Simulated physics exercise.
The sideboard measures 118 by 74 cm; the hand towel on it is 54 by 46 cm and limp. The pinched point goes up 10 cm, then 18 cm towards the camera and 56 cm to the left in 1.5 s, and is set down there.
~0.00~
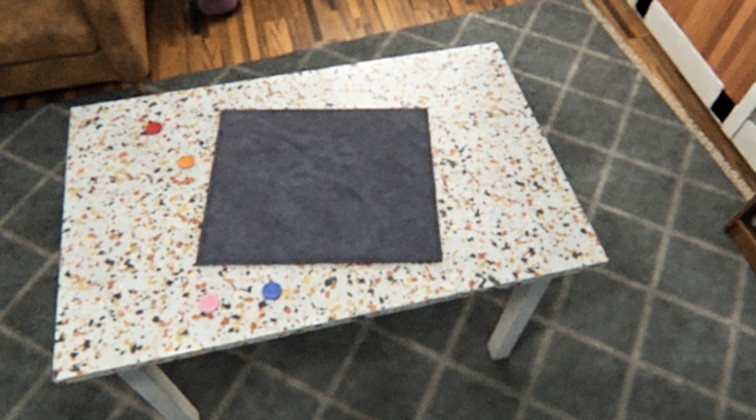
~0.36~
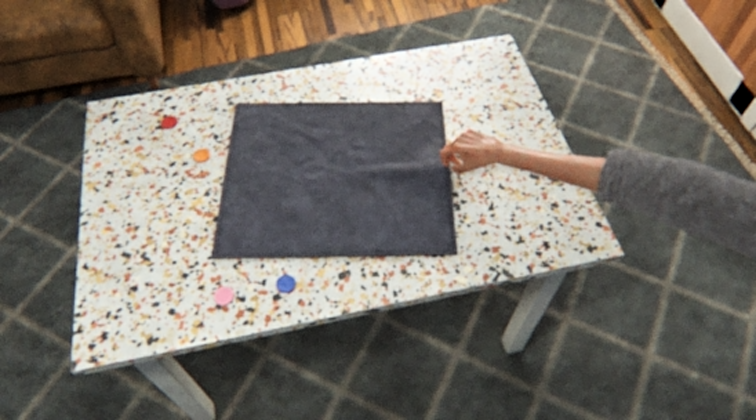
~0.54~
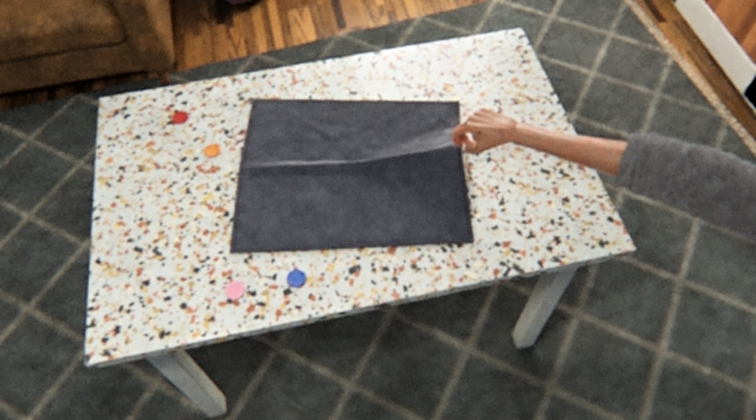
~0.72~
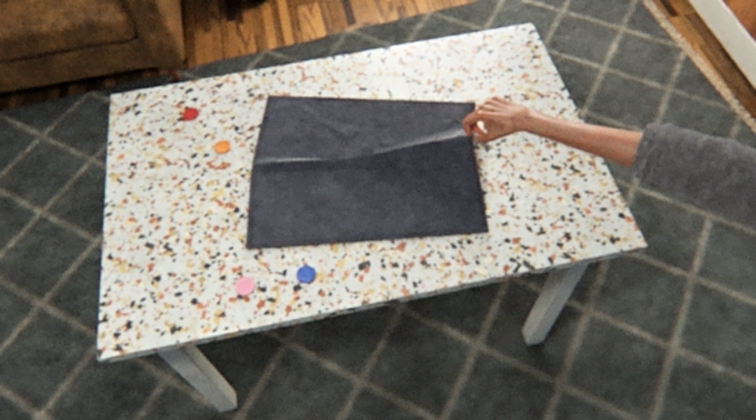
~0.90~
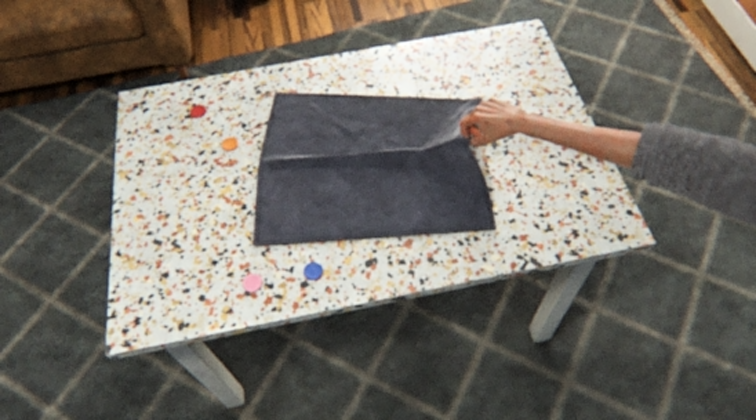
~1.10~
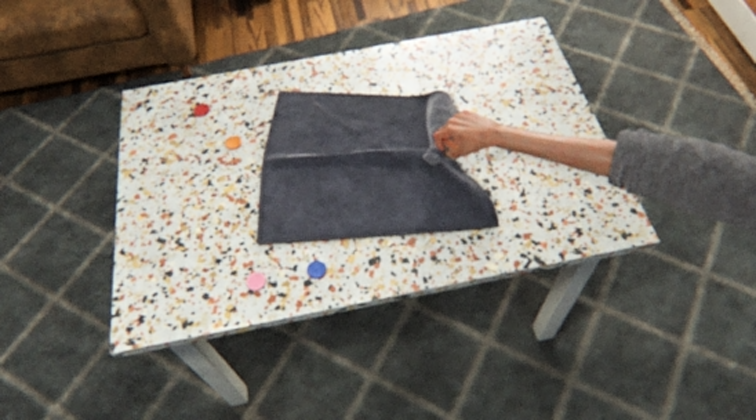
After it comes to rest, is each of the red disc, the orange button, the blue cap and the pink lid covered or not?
In order: The red disc still shows; the orange button remains in the open; the blue cap vanishes under it; the pink lid vanishes under it.
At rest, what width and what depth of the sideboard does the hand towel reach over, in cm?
Some 28 cm across and 60 cm deep.
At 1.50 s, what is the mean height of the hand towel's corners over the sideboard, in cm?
Some 0 cm up.
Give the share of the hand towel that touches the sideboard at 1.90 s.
About 45 %.
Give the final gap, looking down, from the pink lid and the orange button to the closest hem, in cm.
Roughly 3 cm, 7 cm.
By 1.5 s, 60 % of it is down, spanning 41 by 56 cm, above no small thing.
By 1.9 s, 45 % of it is down, spanning 31 by 59 cm, above blue cap.
By 2.3 s, 45 % of it is down, spanning 29 by 58 cm, above pink lid, blue cap.
By 2.7 s, 50 % of it is down, spanning 29 by 60 cm, above pink lid, blue cap.
By 3.7 s, 55 % of it is down, spanning 29 by 59 cm, above pink lid, blue cap.
